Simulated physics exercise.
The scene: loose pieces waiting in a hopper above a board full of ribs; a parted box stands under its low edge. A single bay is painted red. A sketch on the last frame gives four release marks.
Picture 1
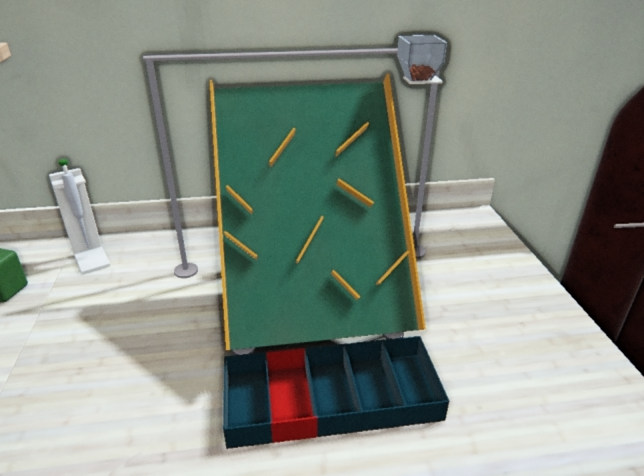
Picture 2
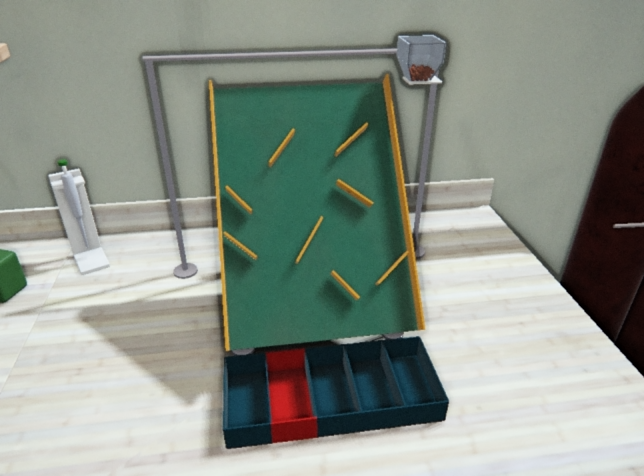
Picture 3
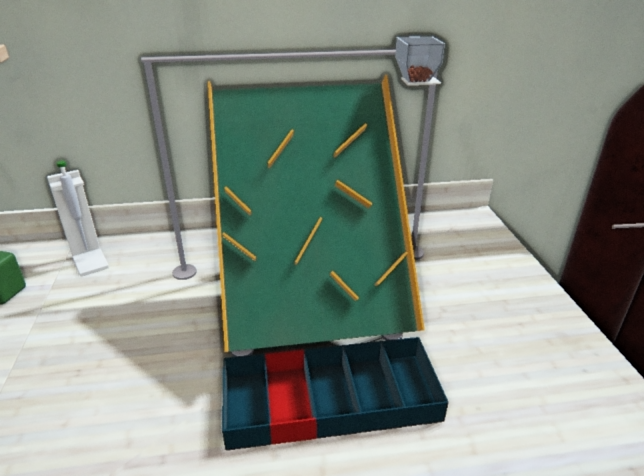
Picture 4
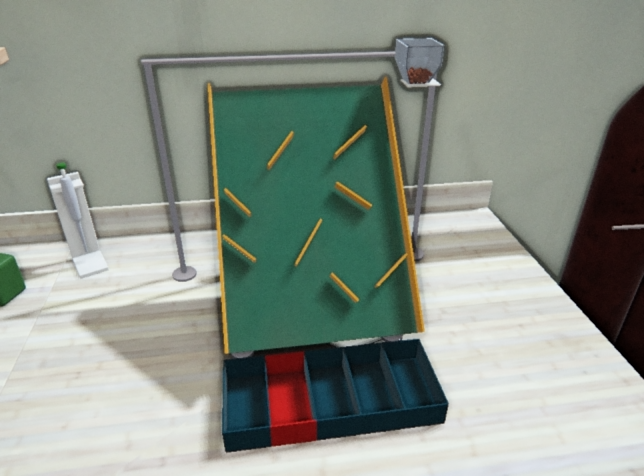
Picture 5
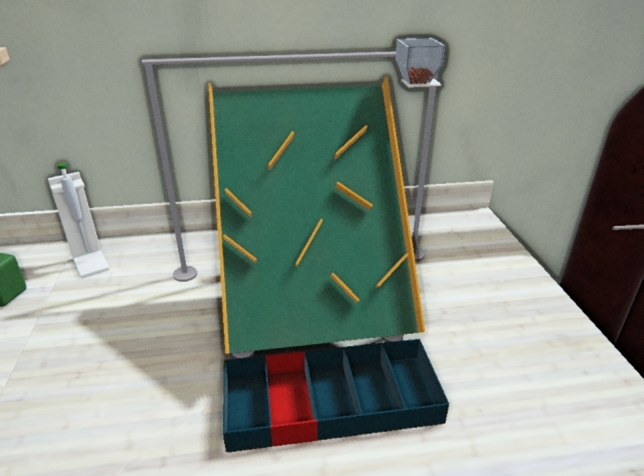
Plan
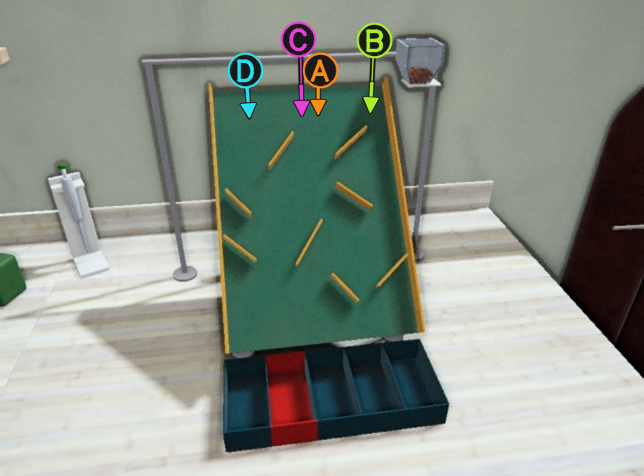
At the start, a green board with orange ribs leans above a dark divided box with one red bay, while reddish-brown pellets sit in a clear hopper at the upper right. Through to the end, the pellets, board and box show no clear movement, and the hopper stays in place.
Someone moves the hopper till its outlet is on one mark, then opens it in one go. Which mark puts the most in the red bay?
Go for D.
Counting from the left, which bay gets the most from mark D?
It is the second one.
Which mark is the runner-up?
That would be C.
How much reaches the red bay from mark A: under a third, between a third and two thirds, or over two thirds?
It is under a third.
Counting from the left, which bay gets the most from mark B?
The fourth from the left.
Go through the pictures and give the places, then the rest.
The first frame shows hopper near (421, 73), clay pellets, door shut.
The second frame shows ribs (270, 162) to (294, 129), (337, 151) to (368, 123), (226, 186) to (251, 210).
The third frame shows ribs (337, 181) to (372, 204), (223, 233) to (255, 258), (296, 262) to (321, 218).
The fourth frame shows ribs (332, 273) to (358, 300), (378, 285) to (407, 254).
The fifth frame shows red bay near (294, 432), number 2 of 5 from the left.
On the marked copy, mark A meets the board at (318, 109); mark B meets the board at (370, 107); mark C meets the board at (301, 110); mark D meets the board at (249, 112).
With A, a small share in the red bay, the bulk in other bays, a small share outside the box.
With B, only a few in the red bay, all but a few in other bays, a small share held on the board.
With C, close to a quarter in the red bay, the bulk in other bays, only a few outside the box.
With D, close to half in the red bay, close to a quarter in other bays, close to a quarter outside the box.
